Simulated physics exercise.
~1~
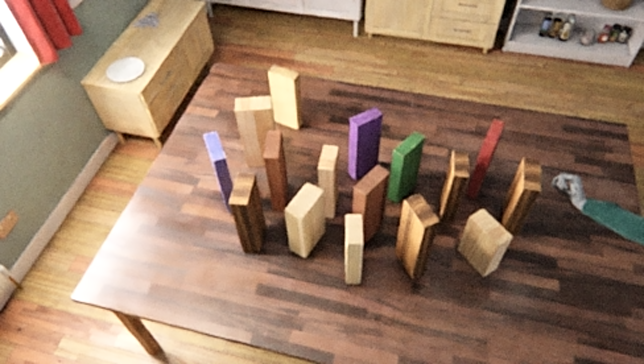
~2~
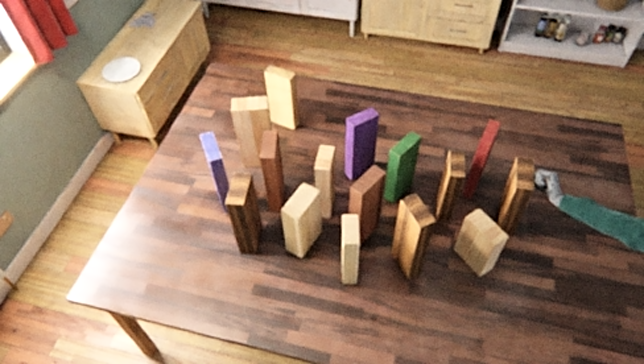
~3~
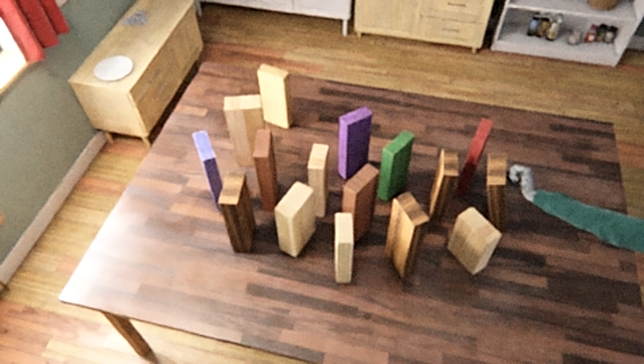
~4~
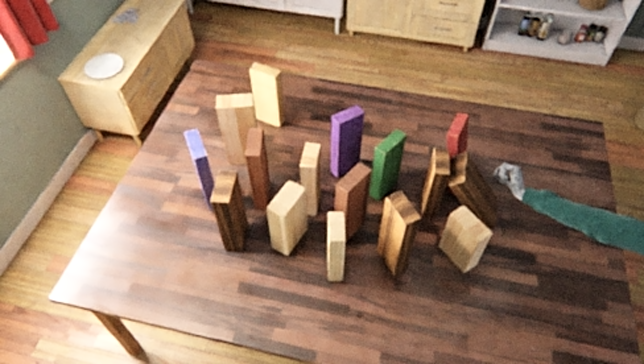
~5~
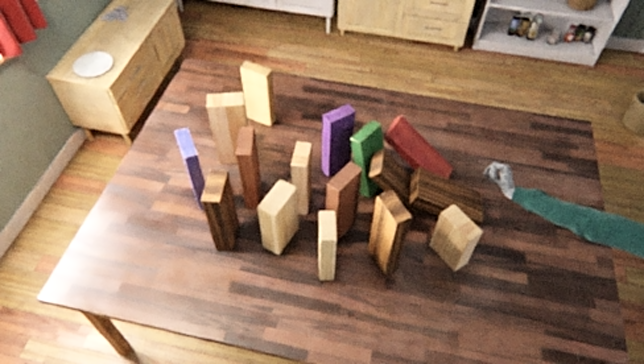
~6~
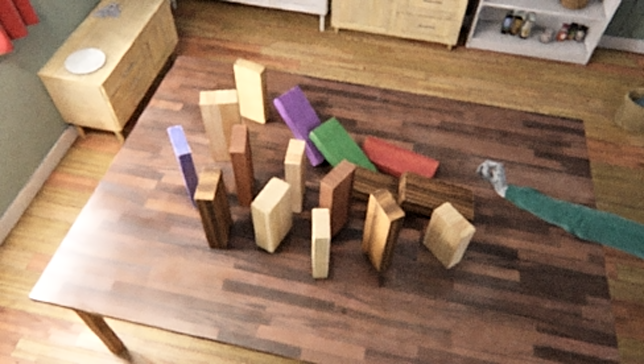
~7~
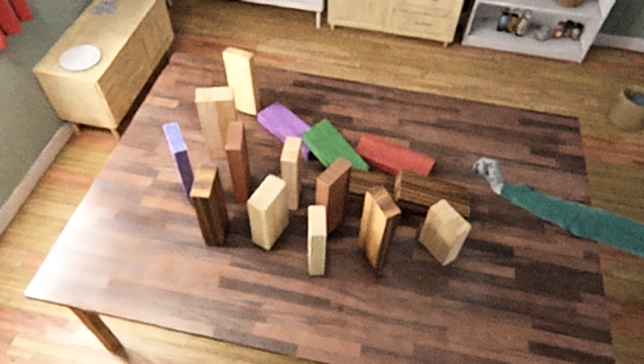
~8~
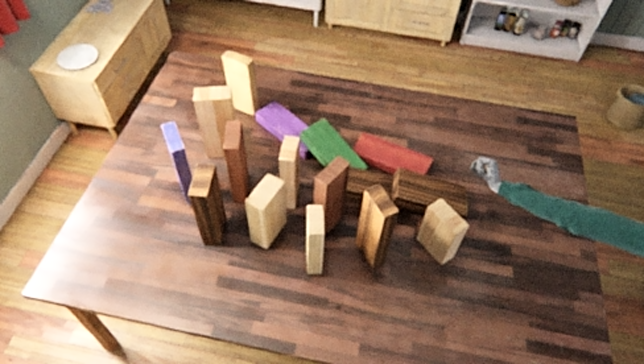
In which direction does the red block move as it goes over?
The red block moves to the left as it tips over and ends up lying on the table.
